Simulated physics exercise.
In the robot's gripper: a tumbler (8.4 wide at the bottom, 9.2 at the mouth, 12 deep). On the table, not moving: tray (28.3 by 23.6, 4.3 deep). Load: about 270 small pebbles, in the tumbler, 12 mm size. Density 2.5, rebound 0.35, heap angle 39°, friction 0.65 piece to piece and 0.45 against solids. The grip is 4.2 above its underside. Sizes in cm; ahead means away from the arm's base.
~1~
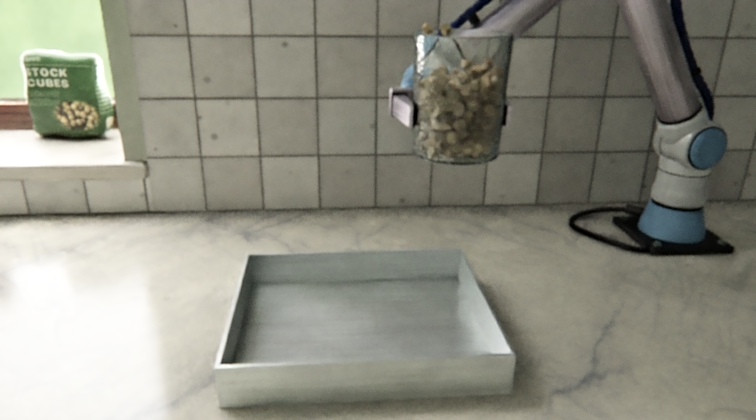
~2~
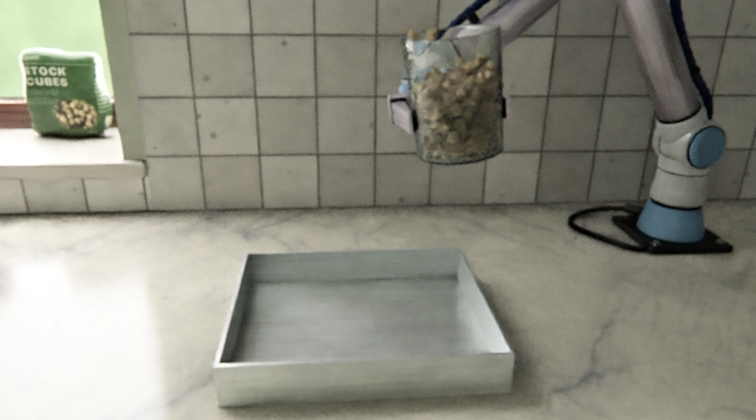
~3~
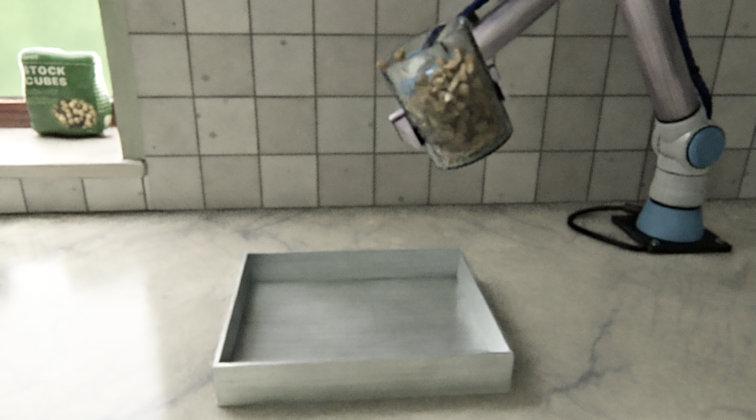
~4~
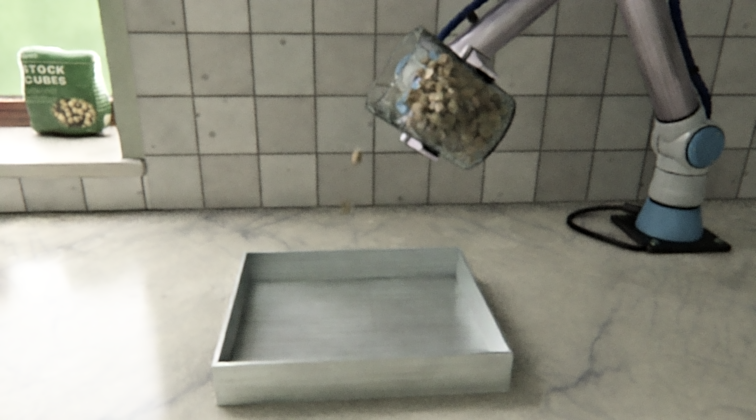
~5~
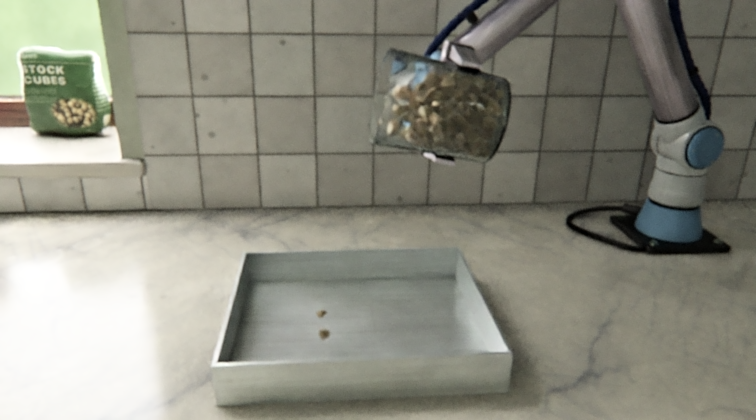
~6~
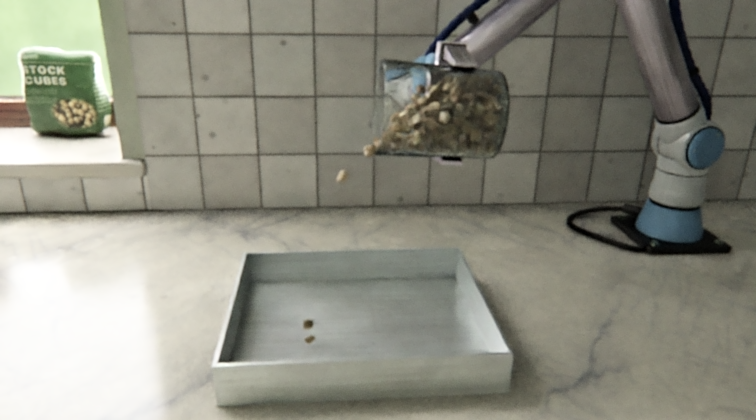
In a kitchen with a grey tiled wall, a fixed camera looks slightly down at a pale marble-patterned counter. A shallow grey tray sits in front, a green bag stands on the windowsill at left, and a silver-and-blue robot arm at right holds a clear tumbler of tan and brown pebbles. The arm tilts the tumbler leftward until it lies nearly on its side, and a few pebbles drop out, two landing in the tray.
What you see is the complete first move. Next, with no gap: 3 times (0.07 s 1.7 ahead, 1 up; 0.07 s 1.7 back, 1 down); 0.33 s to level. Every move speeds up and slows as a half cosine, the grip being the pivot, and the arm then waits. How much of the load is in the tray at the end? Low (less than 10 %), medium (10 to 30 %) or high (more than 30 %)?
Answer: High; more than 30 % of the small pebbles finish in the tray.
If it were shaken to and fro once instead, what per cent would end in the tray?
Then about 25 per cent.
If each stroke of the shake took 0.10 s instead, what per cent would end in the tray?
It would be near 35 per cent.
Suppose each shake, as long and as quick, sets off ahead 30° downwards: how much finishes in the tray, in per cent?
About 20 per cent.
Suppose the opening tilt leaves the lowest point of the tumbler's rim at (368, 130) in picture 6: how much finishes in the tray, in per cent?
Some 25 per cent.
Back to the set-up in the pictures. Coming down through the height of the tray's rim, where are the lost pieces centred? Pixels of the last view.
Near (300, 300).
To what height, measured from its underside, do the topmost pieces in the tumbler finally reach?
About 5.0 cm.
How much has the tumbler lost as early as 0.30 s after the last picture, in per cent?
Near 30 per cent so far.
Then, 0.30 s after the last picture, tilted 86° forward, highest piece 27 above the table; 185 in the tumbler, 32 in the tray, 51 in flight or on a rim.
Then, 0.60 s after the last picture, tilted 37° forward, highest piece 31 above the table; 153 in the tray, 110 in the tumbler, 1 on the table or floor, 4 in flight or on a rim.
Then, 0.95 s after the last picture, level, highest piece 26 above the table; 157 in the tray, 110 in the tumbler, 1 on the table or floor.
Then, 2.00 s after the last picture, level, highest piece 26 above the table; 157 in the tray, 110 in the tumbler, 1 on the table or floor.
Final count, 157 in the tray, 110 in the tumbler, 1 on the table or floor. That is 59 % in the tray.
